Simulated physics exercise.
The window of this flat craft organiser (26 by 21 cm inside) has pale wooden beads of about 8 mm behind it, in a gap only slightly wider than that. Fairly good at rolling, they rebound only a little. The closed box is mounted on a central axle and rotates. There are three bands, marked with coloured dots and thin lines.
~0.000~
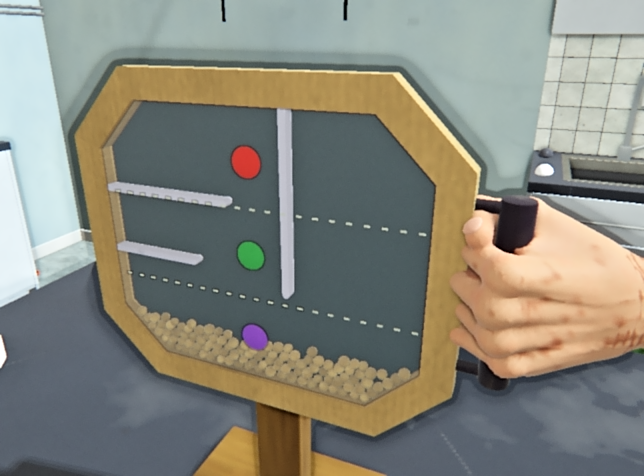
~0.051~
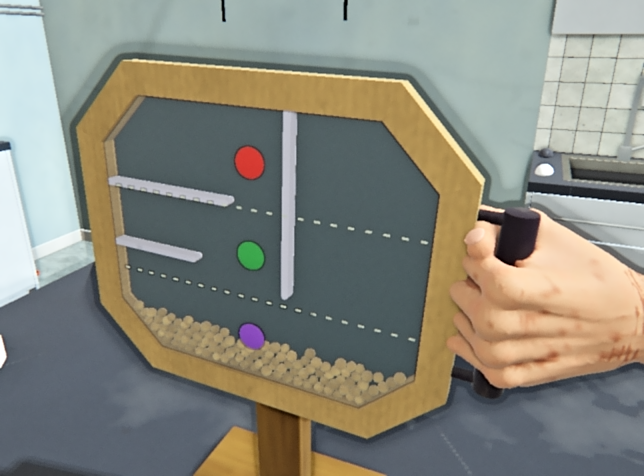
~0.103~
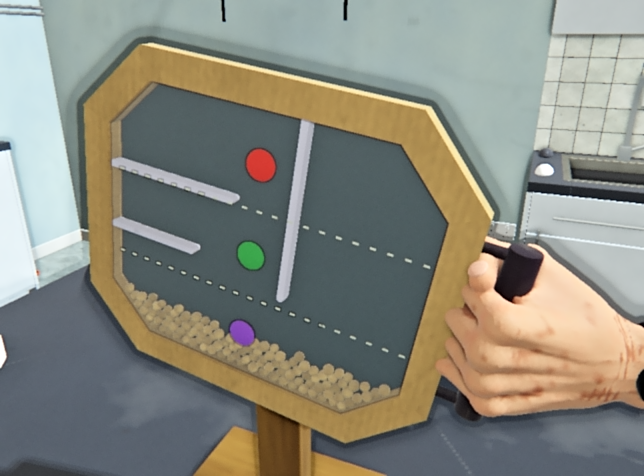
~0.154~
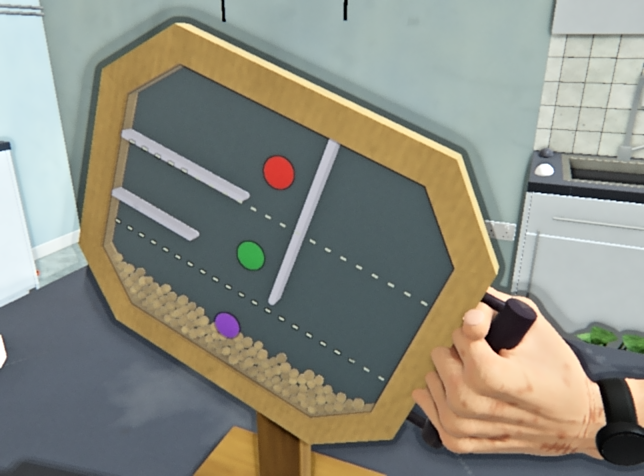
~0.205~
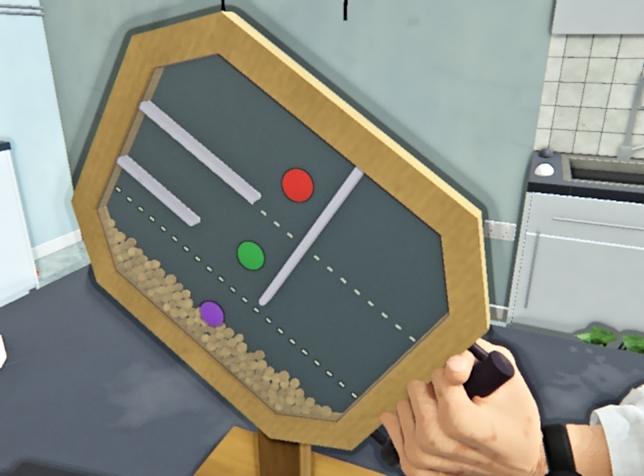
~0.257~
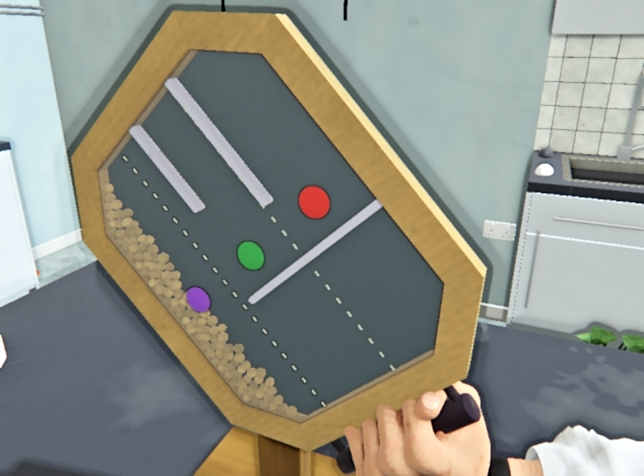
At the start, a wooden-framed octagonal box stands level, pale round beads lying along its bottom below red, green and purple dots. A hand on the right-hand handle turns it clockwise, slowly, then further, until it tilts steeply, the beads still lined along the same edge, now at lower left.
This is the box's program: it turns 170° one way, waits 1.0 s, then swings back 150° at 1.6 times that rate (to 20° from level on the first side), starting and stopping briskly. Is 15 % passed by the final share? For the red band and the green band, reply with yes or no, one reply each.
Red - no, green - no.
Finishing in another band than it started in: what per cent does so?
I'd say something like 10 percent.
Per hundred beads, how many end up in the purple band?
About 90 per cent.
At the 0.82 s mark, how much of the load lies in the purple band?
Share: Some 5 %.
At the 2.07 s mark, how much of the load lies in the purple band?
I'd put it around 0 in a hundred.
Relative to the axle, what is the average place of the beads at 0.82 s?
Position estimate: Left 8 cm, below 7 cm.
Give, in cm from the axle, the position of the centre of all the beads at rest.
Right: About 4 cm; below: About 9 cm.
After 0.82 s, it stands 170° clockwise; the beads' middle is 8 cm left of and 7 cm below the centre; red 80 %, purple 5 %, green 15 %.
After 2.07 s, it stands 96° clockwise; the beads' middle is 5 cm right of and 9 cm below the centre; red 85 %, green 15 %.
After 2.33 s, it stands 20° clockwise; the beads' middle is 9 cm right of and 2 cm below the centre; red 35 %, purple 15 %, green 50 %.
Settled by 3.1 s, it stands 20° clockwise; red 0 %, purple 90 %, green 10 %.
